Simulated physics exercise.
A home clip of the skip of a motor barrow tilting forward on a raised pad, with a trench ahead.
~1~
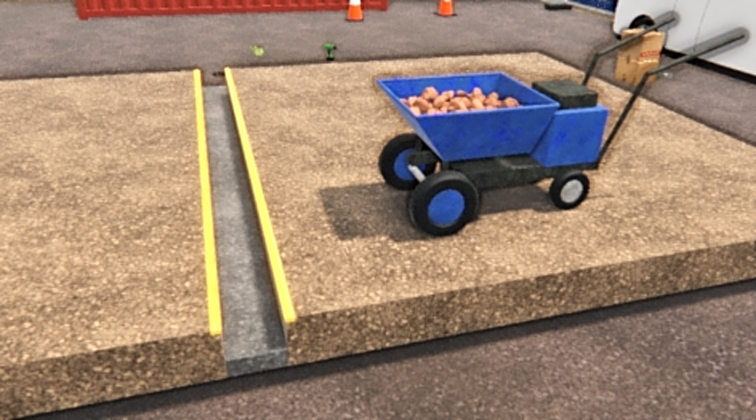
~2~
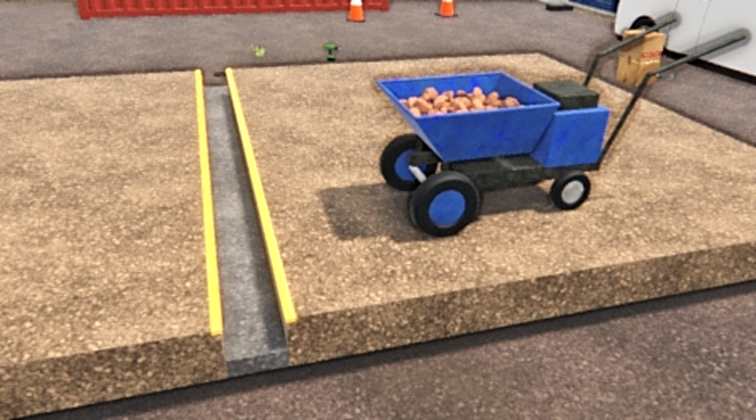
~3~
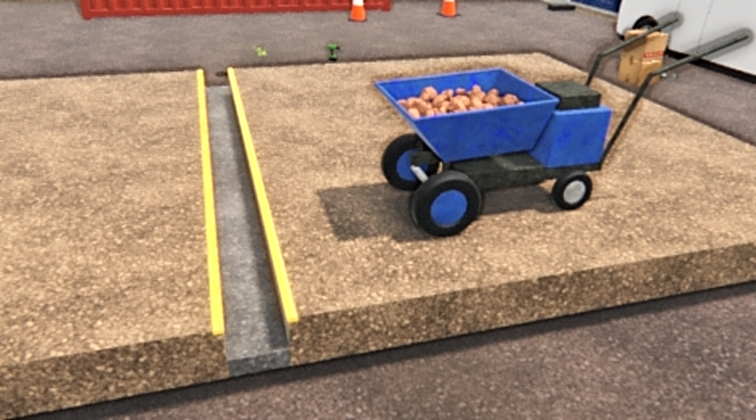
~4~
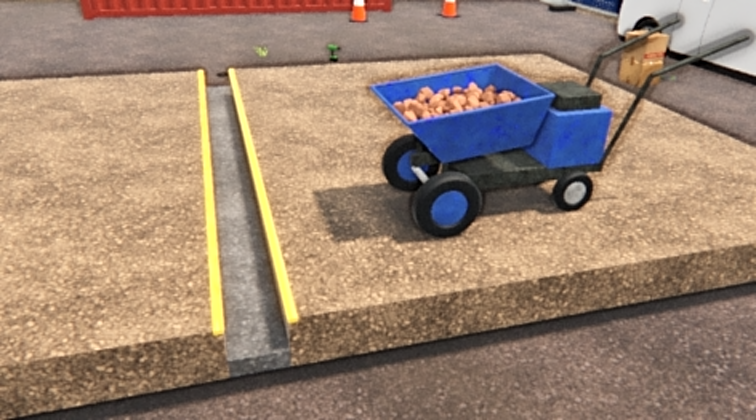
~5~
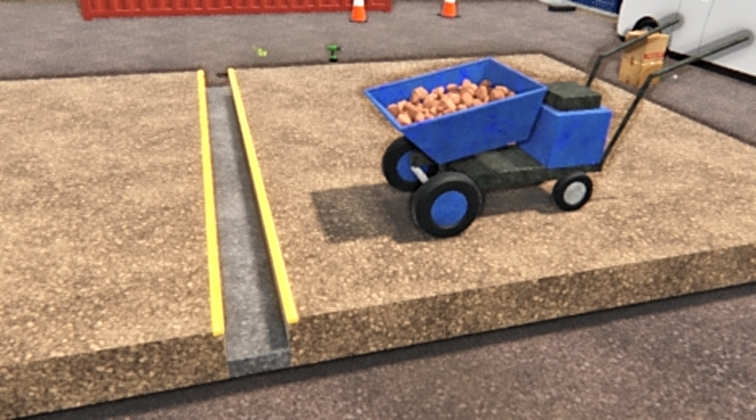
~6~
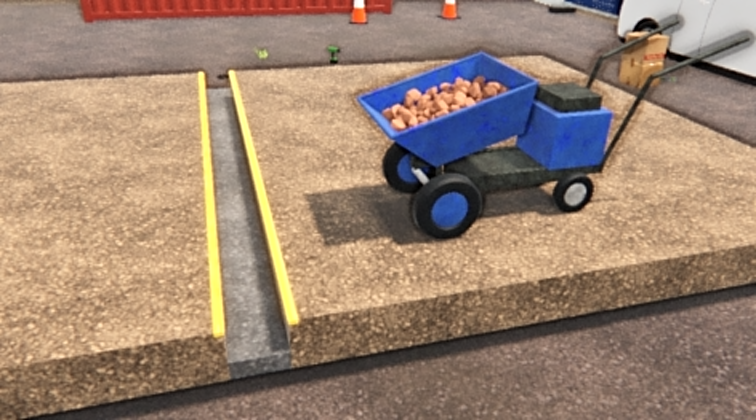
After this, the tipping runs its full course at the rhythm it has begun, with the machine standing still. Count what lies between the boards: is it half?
The trench ends with less than half of it.
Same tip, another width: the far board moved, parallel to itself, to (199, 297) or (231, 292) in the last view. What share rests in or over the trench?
The first gives 20 %, the second 20 %.
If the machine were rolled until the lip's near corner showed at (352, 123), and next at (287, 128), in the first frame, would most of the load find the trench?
One: The larger part. Two: Below a half.
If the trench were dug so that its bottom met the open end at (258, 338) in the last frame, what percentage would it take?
It comes to 20 per cent or so.
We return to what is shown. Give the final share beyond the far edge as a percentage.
Close to 0 per cent.
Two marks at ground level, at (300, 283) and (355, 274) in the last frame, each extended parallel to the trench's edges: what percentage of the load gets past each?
The first gives 20 %, the second 70 %.
Shortly afterwards, skip tipped steeply; the whole lot in the skip.
Next, skip tipped steeply; the bulk in the skip; a little short of the trench; only a few falling.
Some moments later, skip tipped right over; near a quarter in the skip; near half short of the trench; a little in or heaped over the trench.
In the end, skip tipped right over; near a quarter in the skip; near half short of the trench; near a quarter in or heaped over the trench; none at all beyond it.
